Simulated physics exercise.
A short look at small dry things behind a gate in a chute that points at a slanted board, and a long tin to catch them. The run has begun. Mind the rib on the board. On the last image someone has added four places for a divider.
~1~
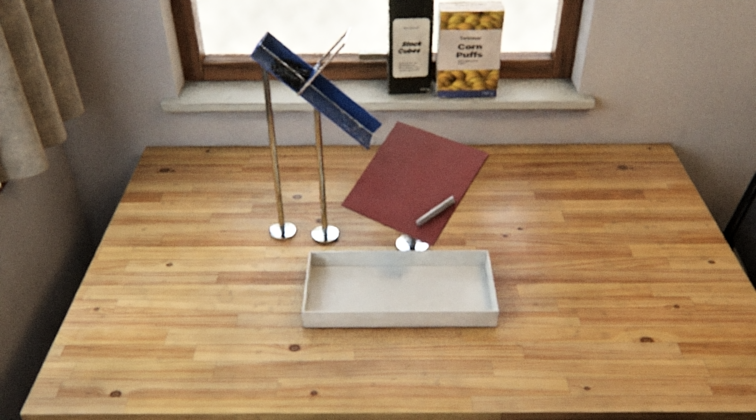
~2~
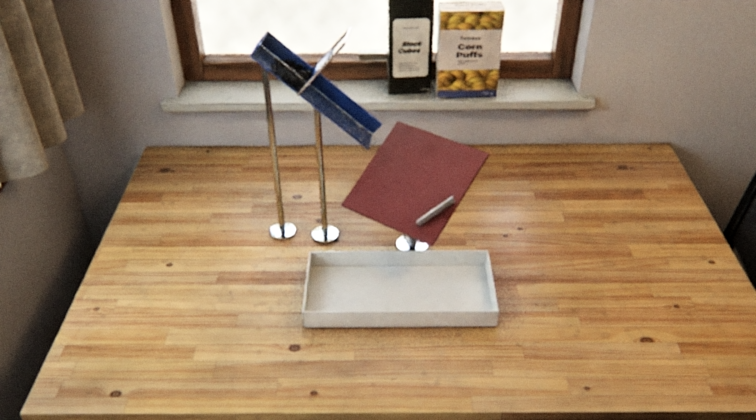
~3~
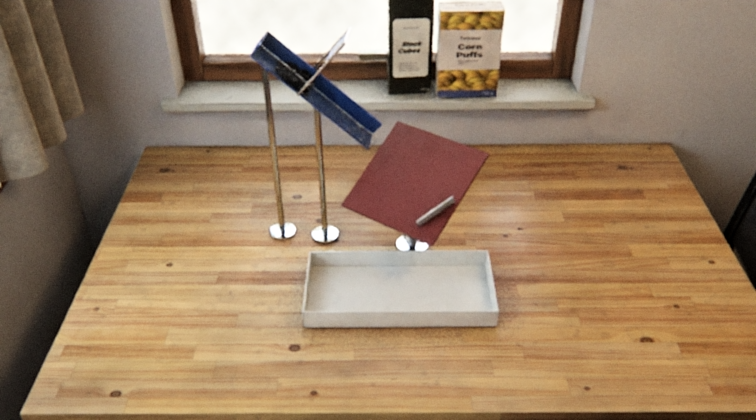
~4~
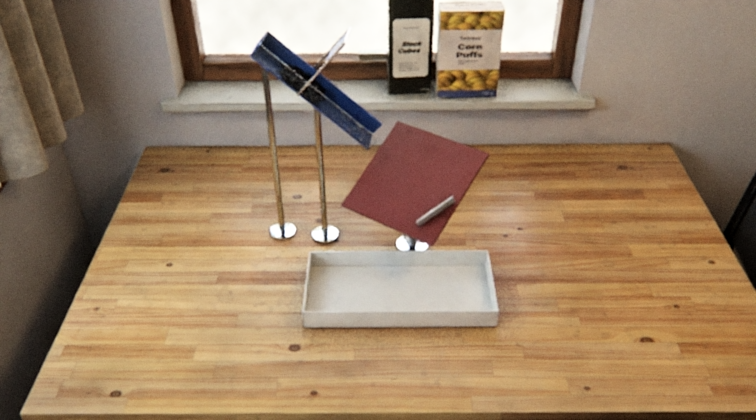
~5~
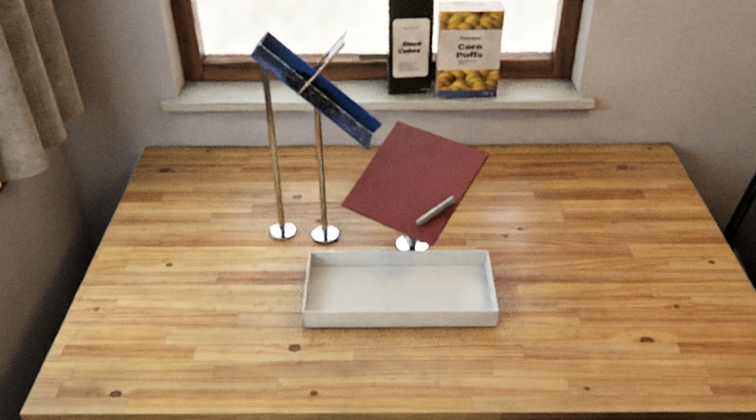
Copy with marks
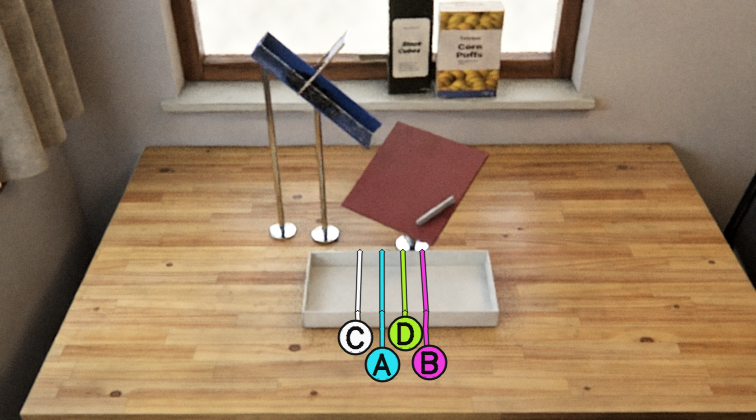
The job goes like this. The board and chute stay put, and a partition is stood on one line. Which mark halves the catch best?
Take A.
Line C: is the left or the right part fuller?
Right.
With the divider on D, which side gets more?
The left side.
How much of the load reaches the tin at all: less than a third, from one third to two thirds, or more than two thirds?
About that: More than two thirds.
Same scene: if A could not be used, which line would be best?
That would be C.
On the marked copy, line A crosses the front rim at (382, 311); line B crosses the front rim at (426, 311); line C crosses the front rim at (357, 311); line D crosses the front rim at (404, 311).
With A, of what is caught, close to half on the left of the divider, close to half on the right.
With B, of what is caught, the whole lot on the left of the divider, none at all on the right.
With C, of what is caught, close to a quarter on the left of the divider, the bulk on the right.
With D, of what is caught, all but a few on the left of the divider, a small share on the right.
